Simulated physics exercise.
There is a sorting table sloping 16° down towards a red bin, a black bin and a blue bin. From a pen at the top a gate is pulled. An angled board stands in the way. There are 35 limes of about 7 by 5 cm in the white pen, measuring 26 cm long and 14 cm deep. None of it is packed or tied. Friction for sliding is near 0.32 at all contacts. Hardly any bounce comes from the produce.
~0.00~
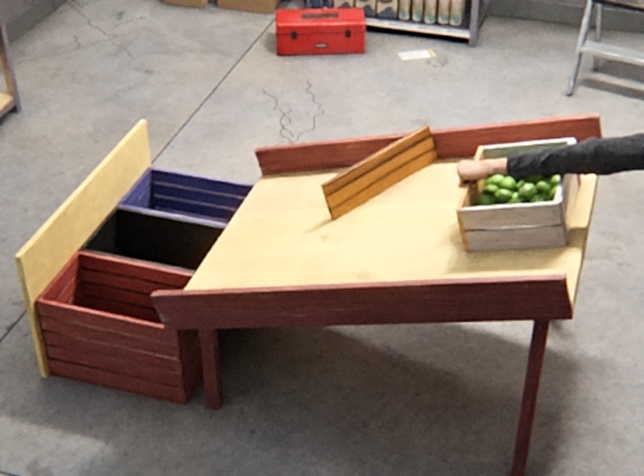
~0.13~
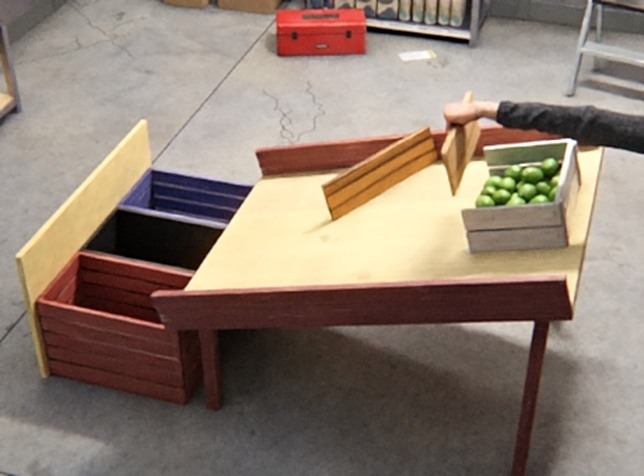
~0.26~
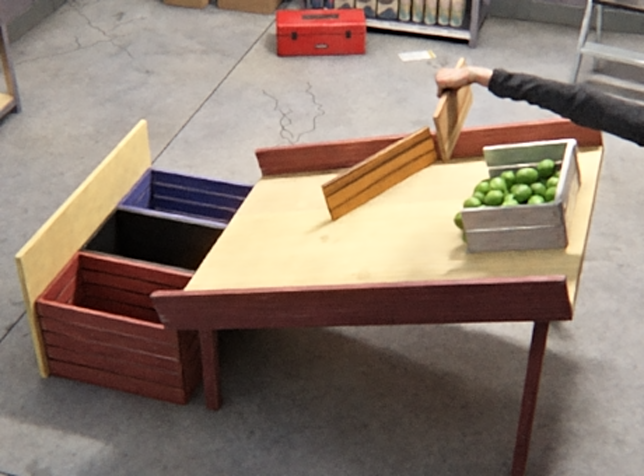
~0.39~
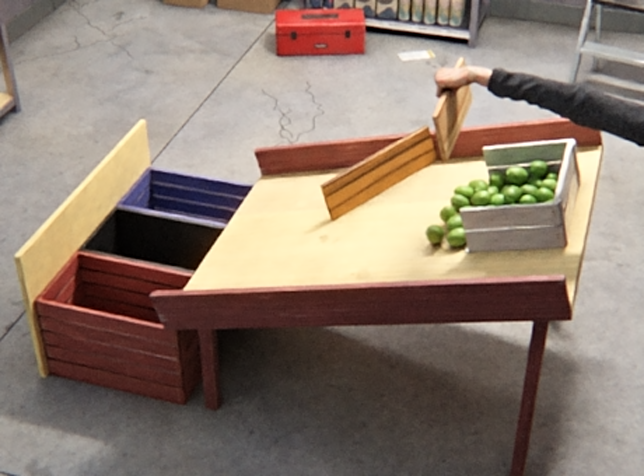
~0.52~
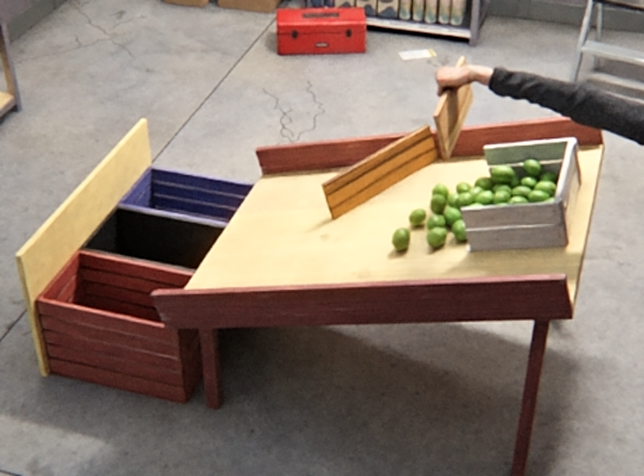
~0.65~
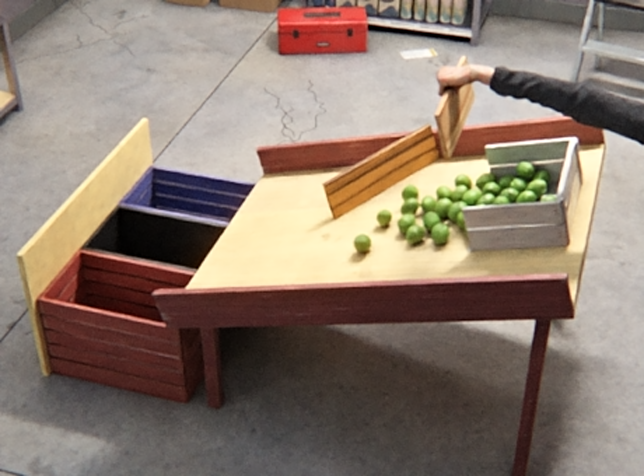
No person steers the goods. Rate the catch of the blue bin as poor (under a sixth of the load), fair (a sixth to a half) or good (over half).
Poor.
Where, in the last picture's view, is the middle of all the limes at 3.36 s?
Somewhere about (137, 307) in pixels.
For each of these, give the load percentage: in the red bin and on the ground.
40 and 0 %.
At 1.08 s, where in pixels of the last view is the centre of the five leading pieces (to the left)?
Around (258, 235) in pixels.
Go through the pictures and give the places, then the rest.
In the first picture (places track the rim corner closest to us here), white pen (553, 203); blue bin (240, 227); all still inside.
White pen (554, 203), in the second picture.
White pen (554, 204); 2 out, the lowest lime at (477, 202), in the third picture.
White pen (553, 203); 8 out, the lowest lime at (435, 234), in the fourth picture.
White pen (554, 202); 12 out, the lowest lime at (401, 239), in the fifth picture.
White pen (555, 202); blue bin (242, 226); 16 out, the lowest lime at (363, 243), in the sixth picture.
After 1.08 s, 4 still in the white pen and 31 on the slope.
After 1.63 s, 3 in the red bin, 6 in the black bin, 22 on the slope and 4 in the air.
After 2.38 s, 11 in the red bin, 11 in the black bin, 1 in the blue bin, 9 on the slope and 3 in the air.
Outcome (at 3.36 s), 14 in the red bin, 18 in the black bin, 1 in the blue bin and 2 on the slope. Asked share, 1 of 35, 3 per cent.
